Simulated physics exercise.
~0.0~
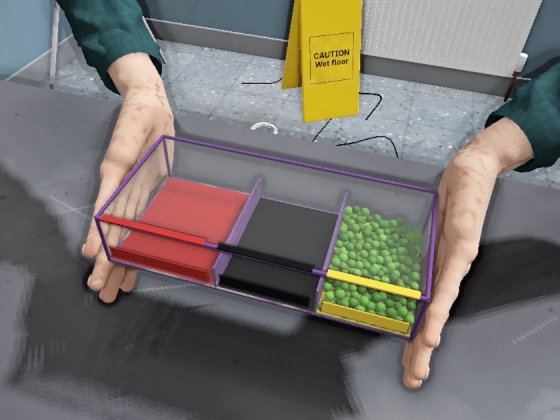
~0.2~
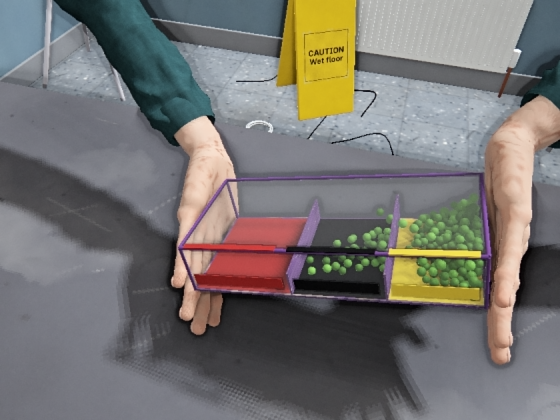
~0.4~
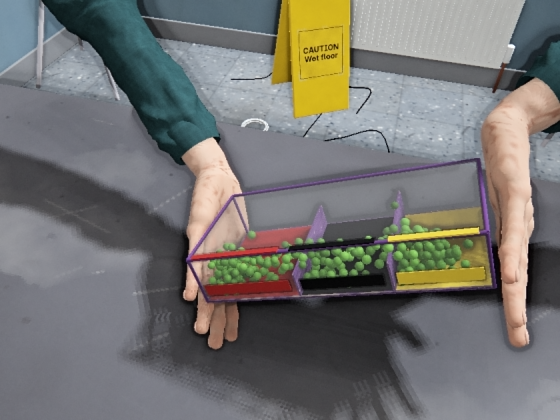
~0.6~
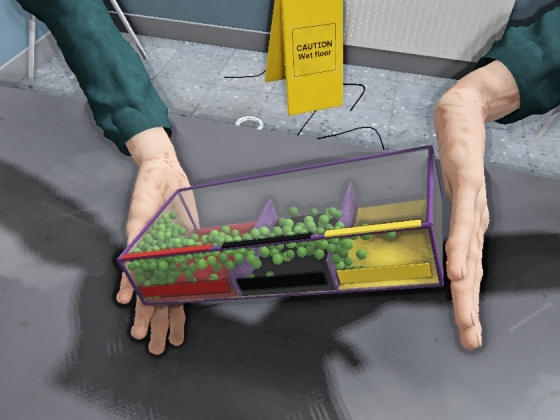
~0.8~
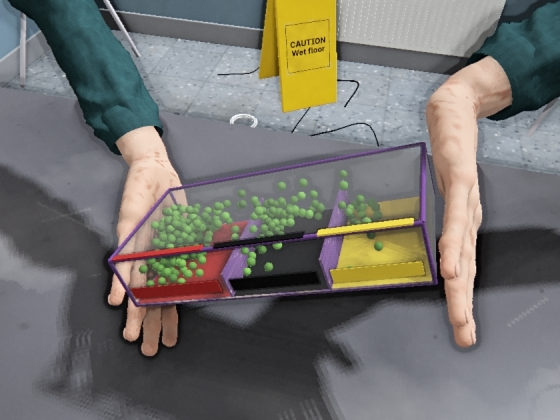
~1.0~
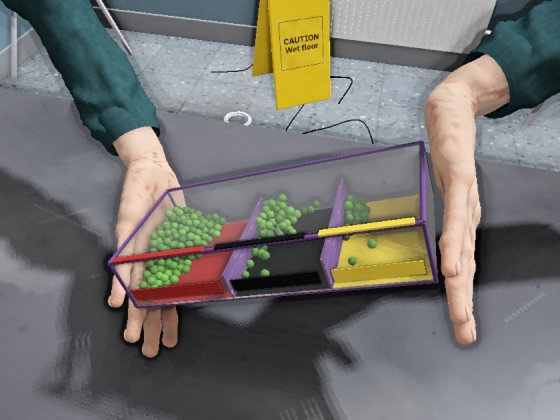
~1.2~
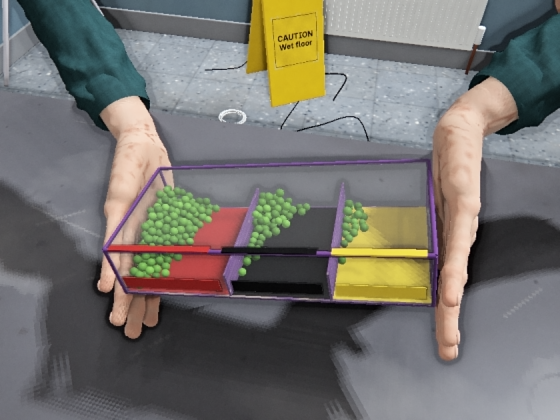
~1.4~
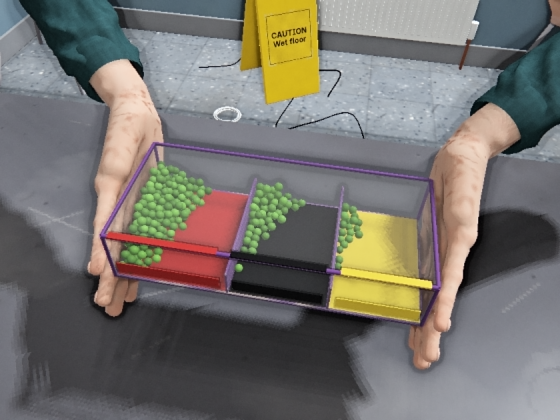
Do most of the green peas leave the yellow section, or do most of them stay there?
Most of them leave the yellow section, and only a small share rests there at the end. The red section holds the most, and the black section holds a fair share.
